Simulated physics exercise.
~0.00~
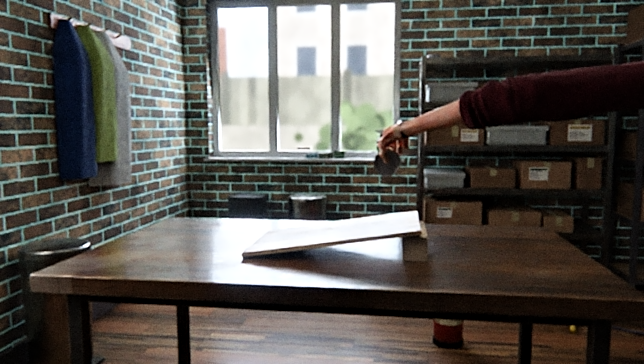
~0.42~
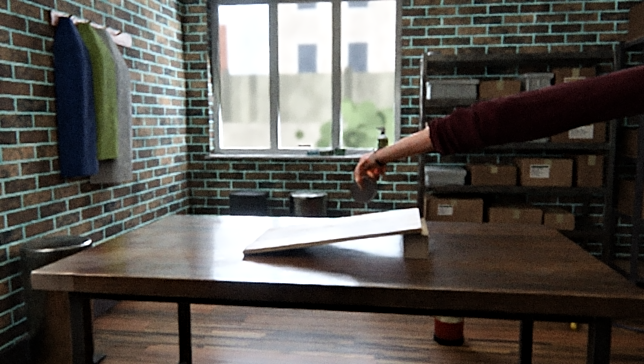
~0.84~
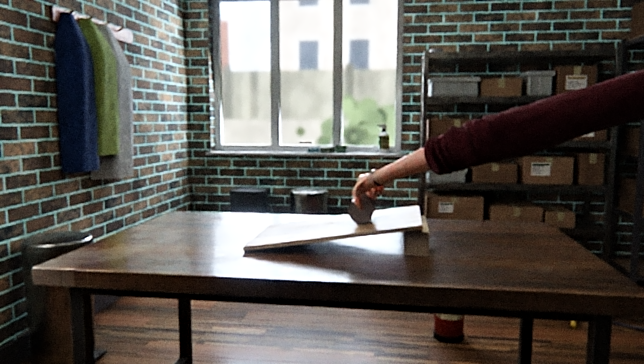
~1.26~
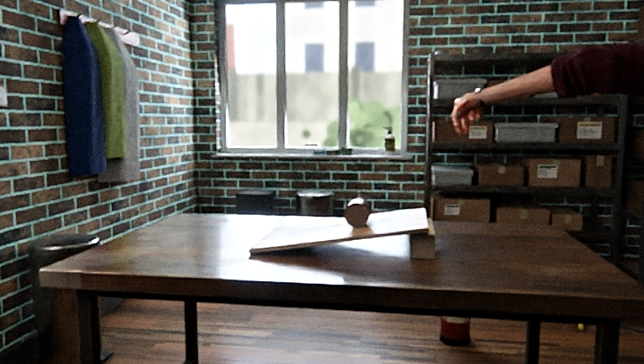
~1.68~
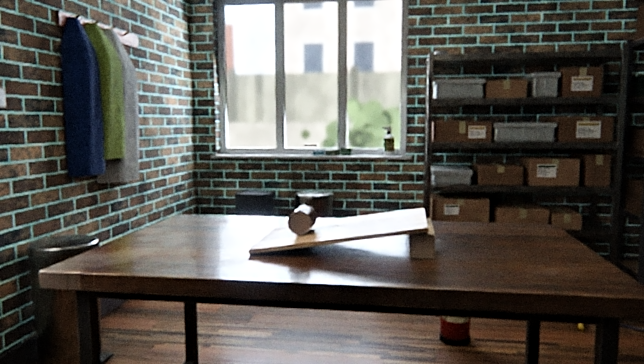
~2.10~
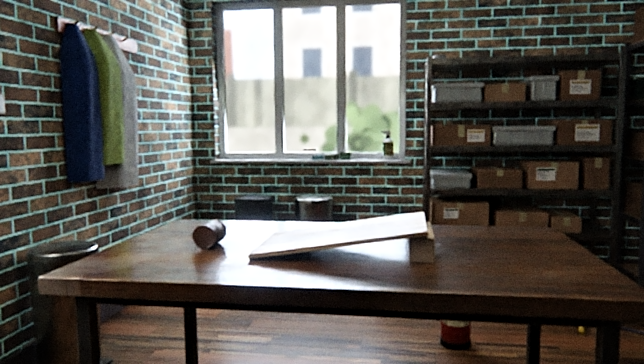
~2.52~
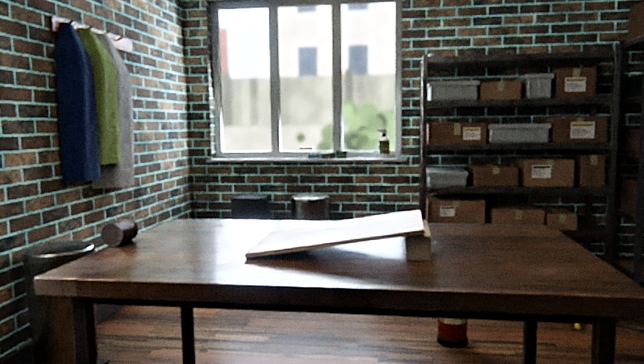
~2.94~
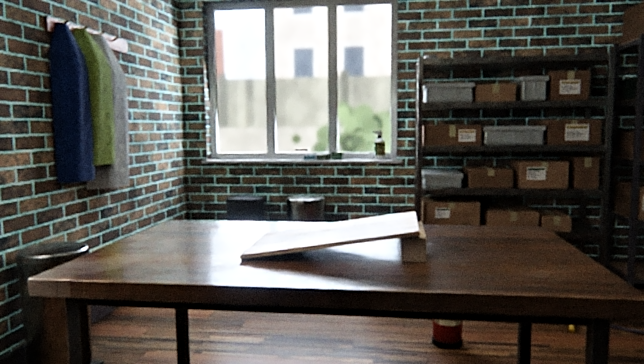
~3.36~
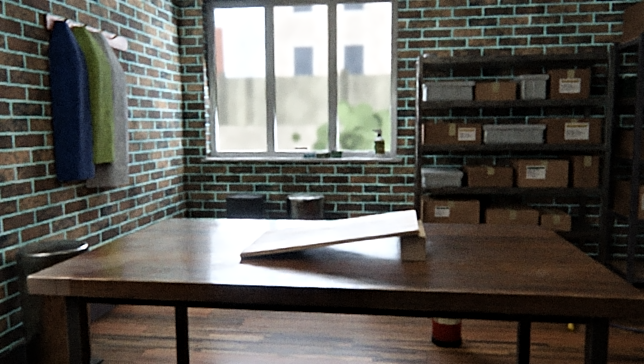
In a brick-walled workshop, a hand releases a brown tin on a propped-up board; it rolls down leftward and out of view.
